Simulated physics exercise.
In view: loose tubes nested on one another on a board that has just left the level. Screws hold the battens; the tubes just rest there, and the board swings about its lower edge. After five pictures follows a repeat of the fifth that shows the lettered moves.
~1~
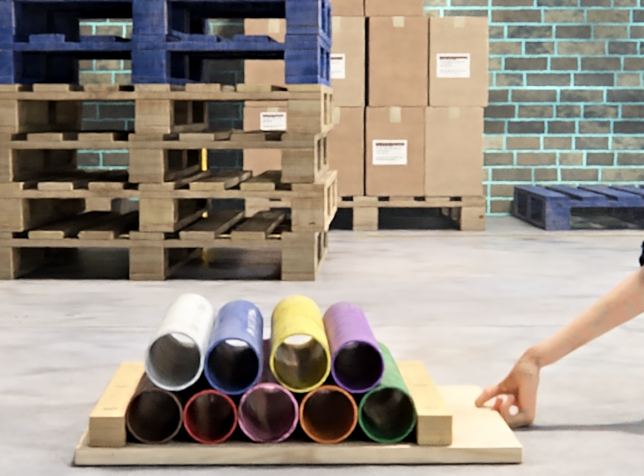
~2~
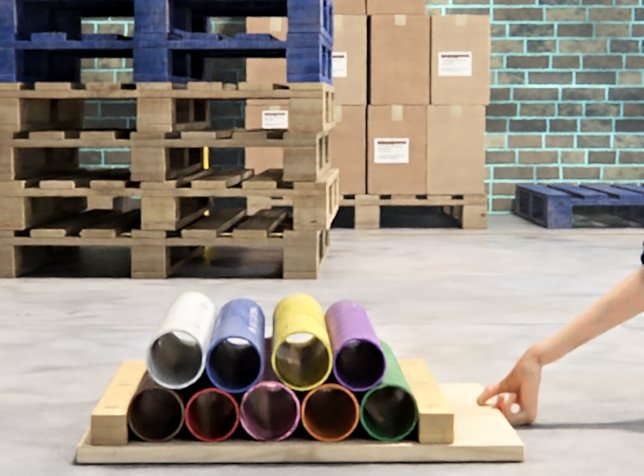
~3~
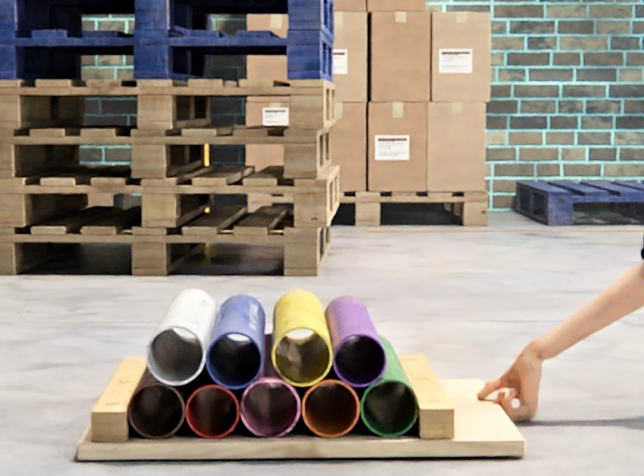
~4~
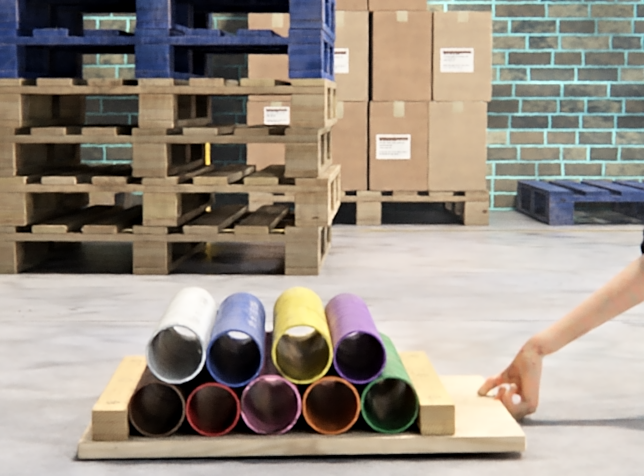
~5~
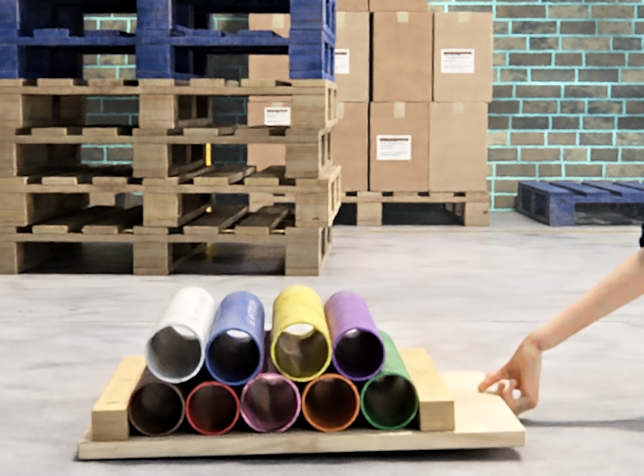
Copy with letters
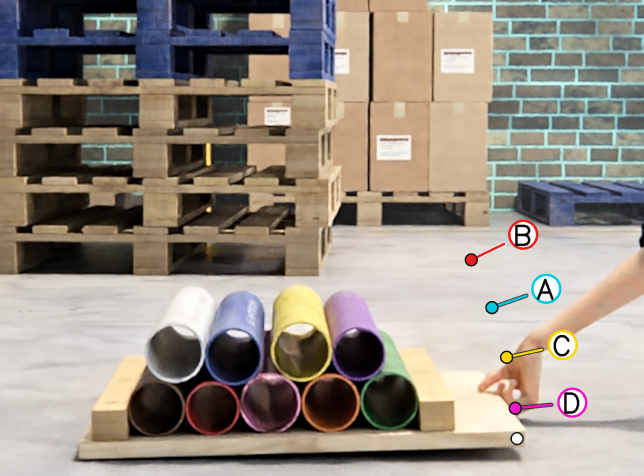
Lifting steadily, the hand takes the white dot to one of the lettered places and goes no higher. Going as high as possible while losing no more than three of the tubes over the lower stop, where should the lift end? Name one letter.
The last mark within the limit is B.
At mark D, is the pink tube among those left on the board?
The pink tube: Yes.
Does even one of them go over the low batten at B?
At B: Yes.
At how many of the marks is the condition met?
Four of them.
On the marked copy, A at (492, 307); B at (471, 260); C at (507, 358); D at (516, 408); the white dot at (517, 439).
Following B. Soon after the start, board at 16°.
Later, board at 26°.
In the end, board at 26°, two over the low batten (blue, white).
As for the rest, A one over the low batten (white); C none over the low batten; D none over the low batten.
